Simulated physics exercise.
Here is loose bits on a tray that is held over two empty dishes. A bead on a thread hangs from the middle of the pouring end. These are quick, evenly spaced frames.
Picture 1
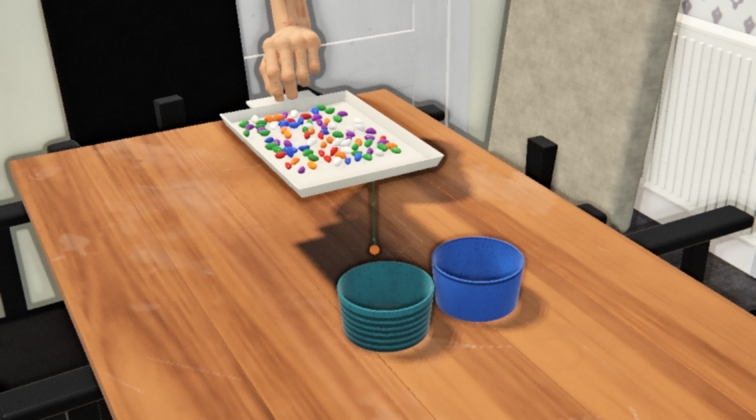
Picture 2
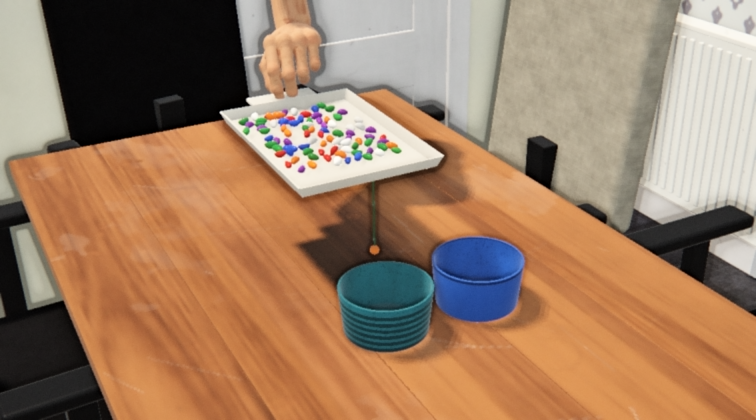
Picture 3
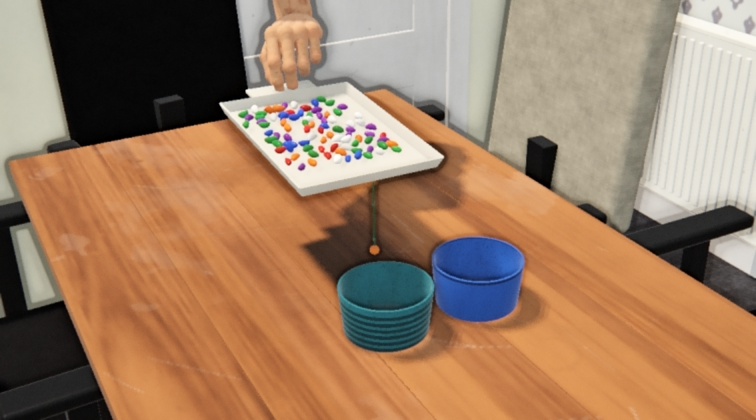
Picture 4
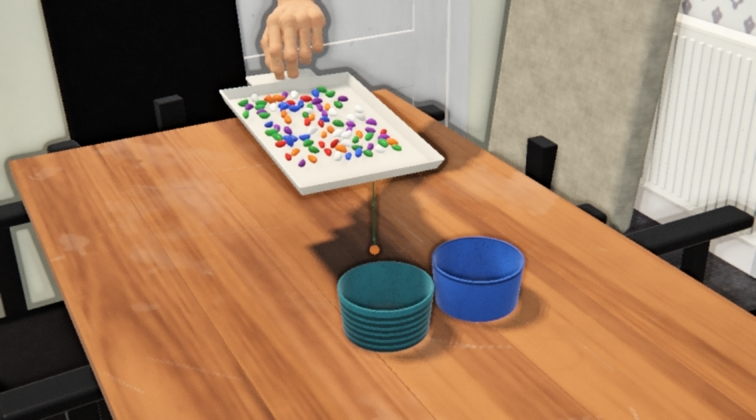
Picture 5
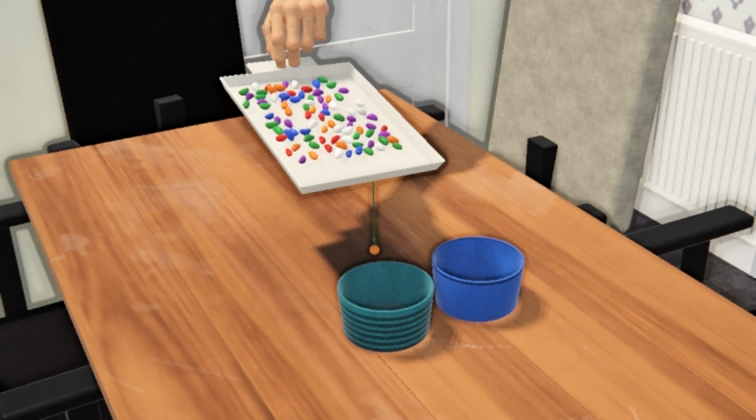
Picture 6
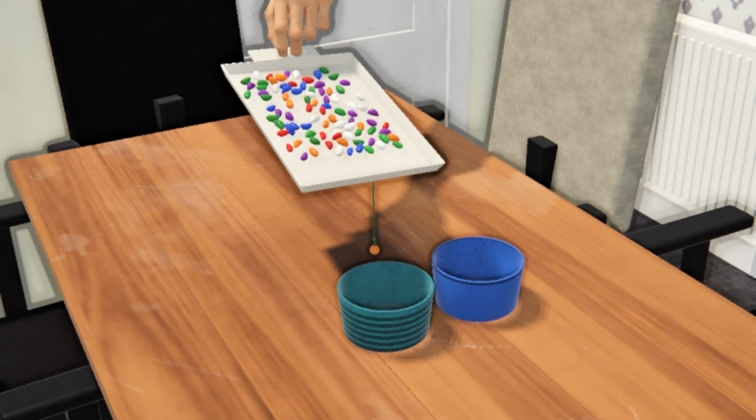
A hand raising the far end of a white tray of colourful jelly beans, slowly tilting it above two empty dishes.
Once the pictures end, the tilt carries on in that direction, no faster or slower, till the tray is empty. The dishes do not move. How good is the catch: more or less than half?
They take more than half between them.
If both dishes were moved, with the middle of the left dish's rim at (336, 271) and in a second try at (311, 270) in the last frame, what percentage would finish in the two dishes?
Near 60 % and 40 %.
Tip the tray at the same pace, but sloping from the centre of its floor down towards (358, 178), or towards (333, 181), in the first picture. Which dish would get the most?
One: Left. Two: The dish on the left.
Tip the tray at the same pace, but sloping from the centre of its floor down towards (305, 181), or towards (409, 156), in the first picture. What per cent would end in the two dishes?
The first gives 10 %, the second 20 %.
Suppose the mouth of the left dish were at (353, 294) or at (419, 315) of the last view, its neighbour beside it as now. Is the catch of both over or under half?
At the first place more than half, at the second under half.
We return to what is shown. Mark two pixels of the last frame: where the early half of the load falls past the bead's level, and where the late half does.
At about (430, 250), then at (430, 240).
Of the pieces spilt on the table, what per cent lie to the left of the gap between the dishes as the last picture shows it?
About 60 per cent.
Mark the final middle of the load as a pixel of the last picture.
Roughly at (437, 304).
Soon after the last picture, tray tipped steeply; about two thirds on the tray; a small part in the left dish; a stray few in the right dish; about a quarter in the air.
A little later, tray tipped right over; a stray few on the tray; about a quarter in the left dish; about a third in the right dish; a small part outside both; a small part in the air.
Later still, tray tipped past a quarter turn; about a third in the left dish; about half in the right dish; about a quarter outside both.
At rest, tray tipped past a quarter turn; about a third in the left dish; about half in the right dish; about a quarter outside both.
